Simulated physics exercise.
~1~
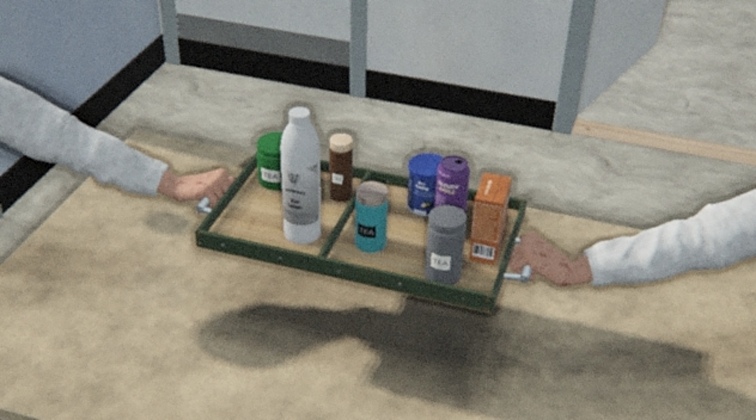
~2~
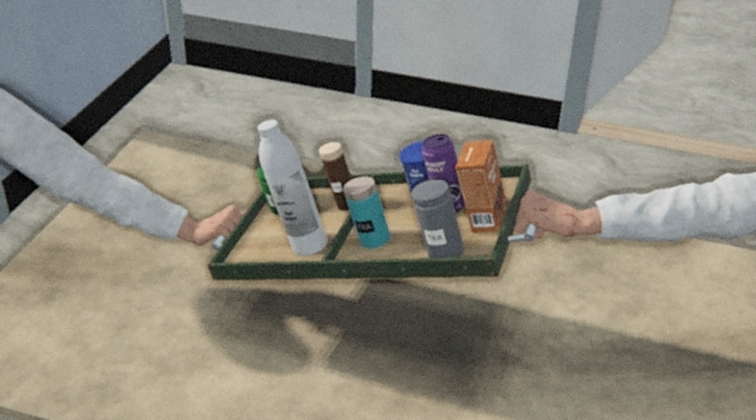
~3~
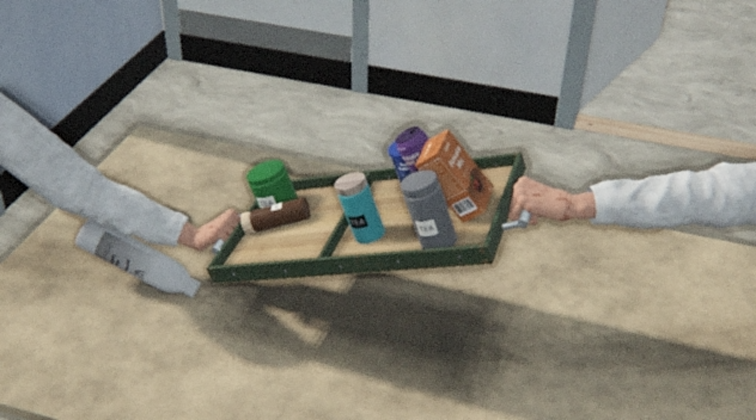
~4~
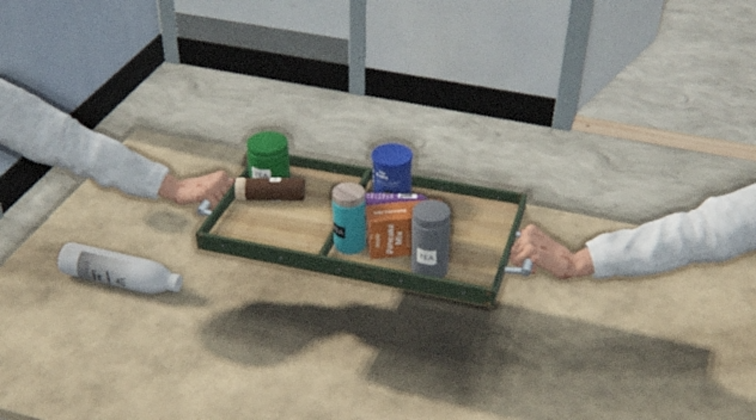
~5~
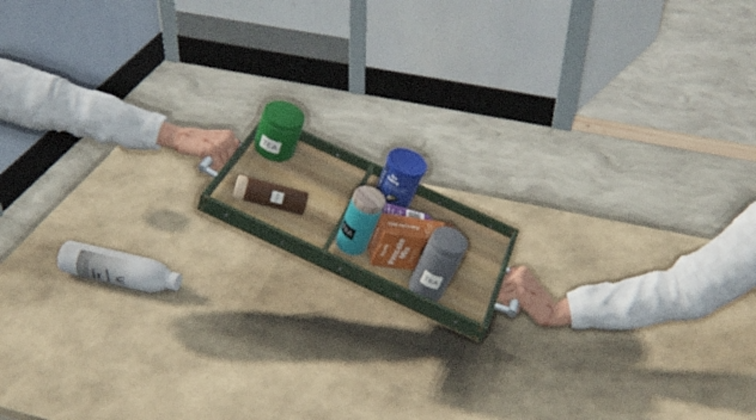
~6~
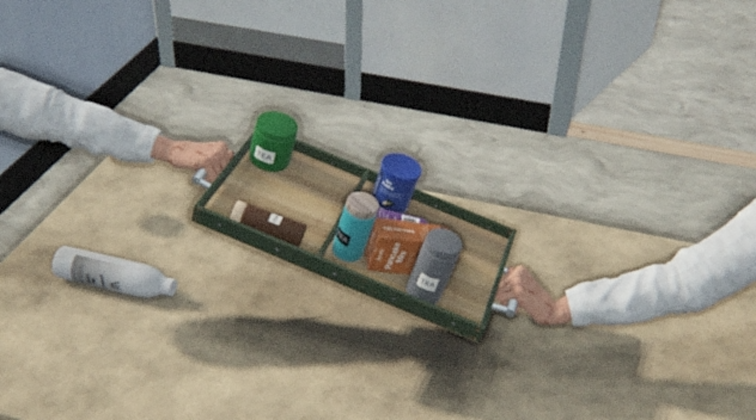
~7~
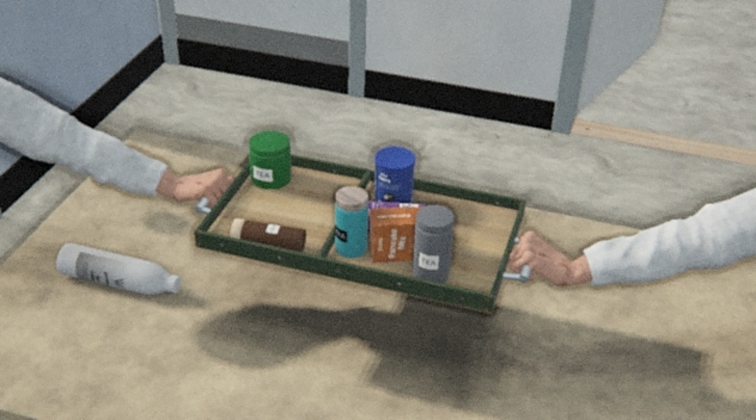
A tall white bottle toppled off a green-rimmed tray as two hands tipped it left, while a brown shaker, orange carton and purple can fell over on it; the hands then tilted it right and levelled it, the other containers still standing.
